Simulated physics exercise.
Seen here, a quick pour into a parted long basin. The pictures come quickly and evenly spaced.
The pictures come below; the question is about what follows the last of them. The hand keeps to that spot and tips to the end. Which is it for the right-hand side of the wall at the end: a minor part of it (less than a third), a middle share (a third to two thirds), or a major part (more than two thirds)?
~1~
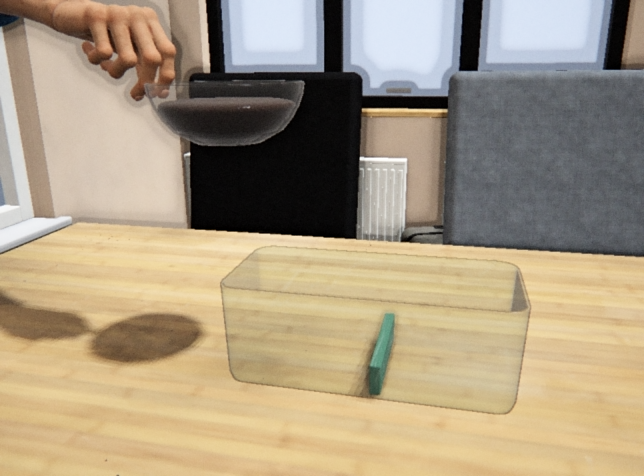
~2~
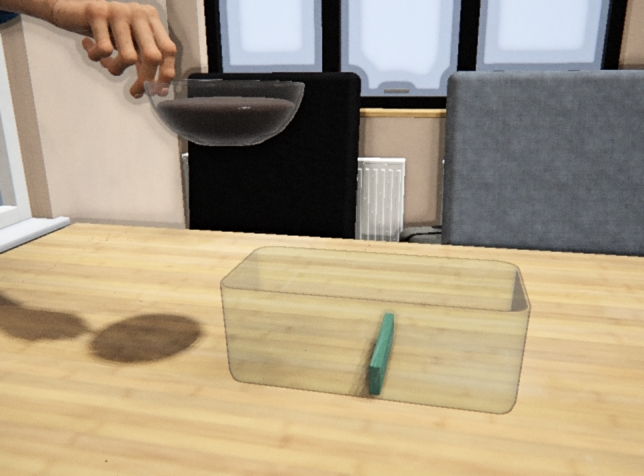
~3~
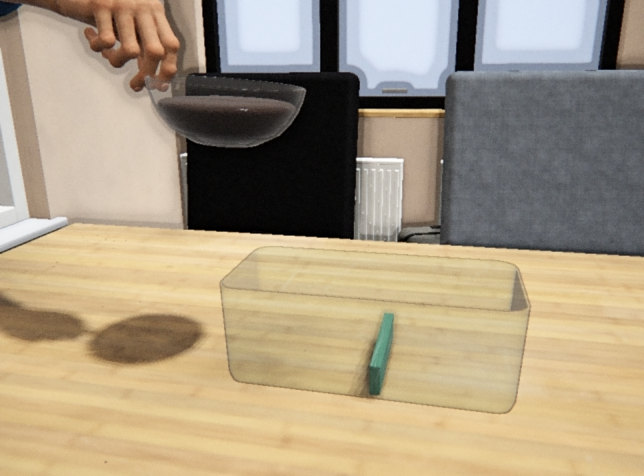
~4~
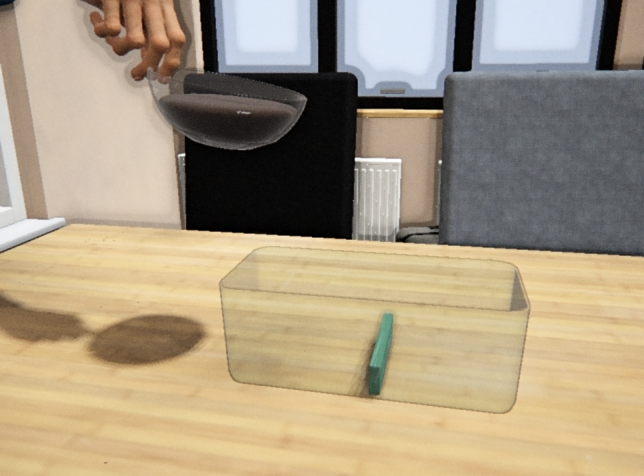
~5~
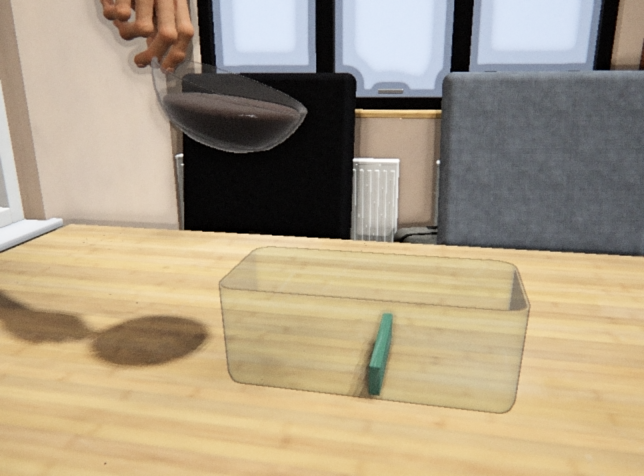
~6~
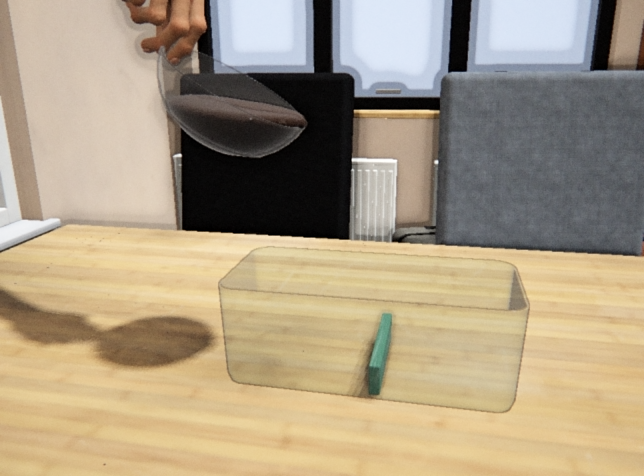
I reckon what ends right of the wall does not reach a third.
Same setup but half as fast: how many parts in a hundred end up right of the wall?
Roughly 10 in a hundred.
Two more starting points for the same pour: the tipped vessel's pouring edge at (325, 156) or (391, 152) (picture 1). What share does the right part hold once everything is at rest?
Around 15 percent first, around 75 percent second.
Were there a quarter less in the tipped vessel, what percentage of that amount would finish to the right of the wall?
5 %.
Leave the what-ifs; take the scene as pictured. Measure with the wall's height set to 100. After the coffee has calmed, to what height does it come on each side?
50 per cent left, 10 per cent right.
A moment on, the tilt is 89° and 8 per cent is still to pour, 37 is left of the wall and 0 right of it.
Next, the tilt is 97° and 0 per cent is still to pour, 88 is left of the wall and 5 right of it.
Then the tilt is 97° and 0 per cent is still to pour, 84 is left of the wall and 10 right of it.
Later the tilt is 97° and 0 per cent is still to pour, 83 is left of the wall and 11 right of it.
At rest 83 per cent lies left of the wall, 11 right of it and 6 outside.
